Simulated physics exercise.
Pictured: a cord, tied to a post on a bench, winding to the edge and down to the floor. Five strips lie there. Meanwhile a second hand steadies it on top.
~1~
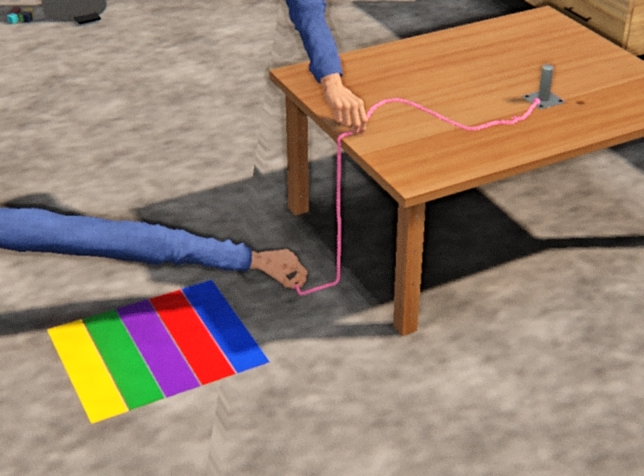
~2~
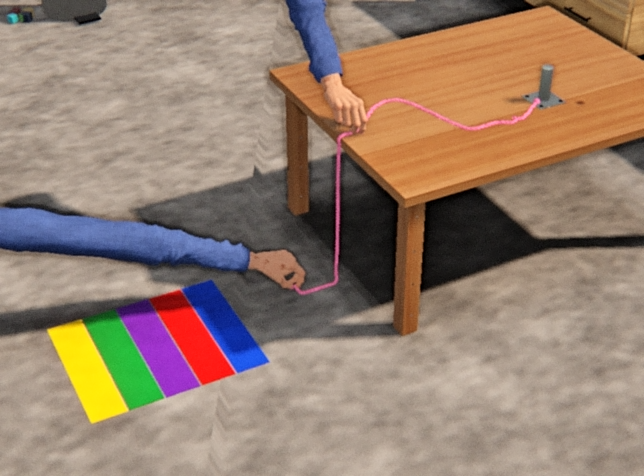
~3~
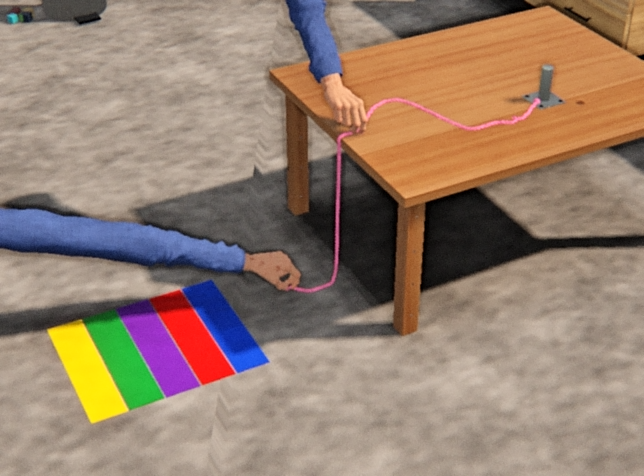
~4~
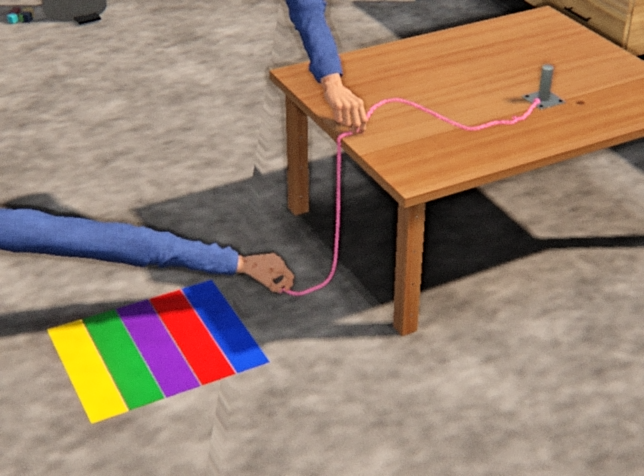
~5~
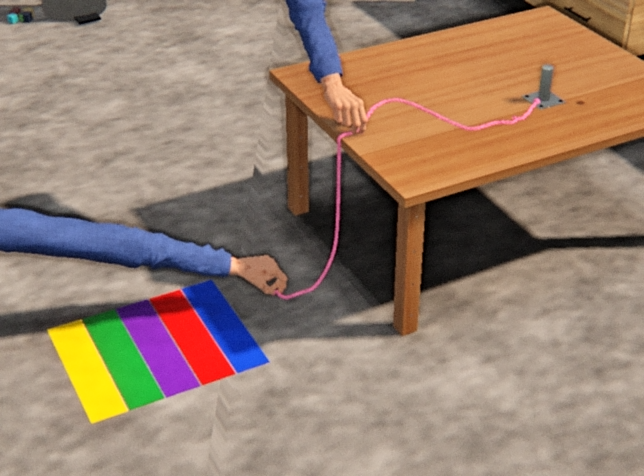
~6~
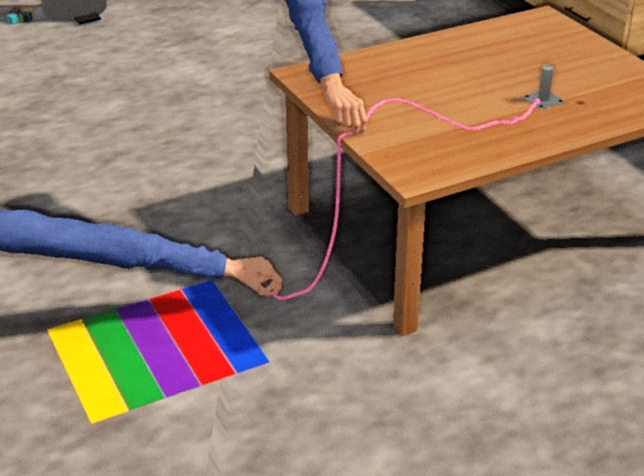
A blue-sleeved hand near the floor draws the end of a pink cord slowly left toward a row of five coloured strips, while another hand stays at the table's edge, where the cord runs back to a post.
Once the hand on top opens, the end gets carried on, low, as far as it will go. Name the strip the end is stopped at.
Yellow.
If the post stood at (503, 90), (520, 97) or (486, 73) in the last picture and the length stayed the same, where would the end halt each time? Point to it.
In pixels, the answers are (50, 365), (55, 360) and (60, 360).
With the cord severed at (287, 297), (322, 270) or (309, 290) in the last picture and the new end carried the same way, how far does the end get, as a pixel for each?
First (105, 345), then (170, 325), then (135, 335).
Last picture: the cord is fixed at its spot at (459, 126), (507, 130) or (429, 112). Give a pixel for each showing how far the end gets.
(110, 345); (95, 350); (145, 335).
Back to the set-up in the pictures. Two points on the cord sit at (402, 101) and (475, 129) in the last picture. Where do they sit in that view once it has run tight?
They go to (357, 138) and to (442, 120).
A little later, end near (132, 337); over green.
Next, end near (98, 348); over yellow.
When it is tight, end near (78, 354); over yellow. The end stops over the yellow strip.
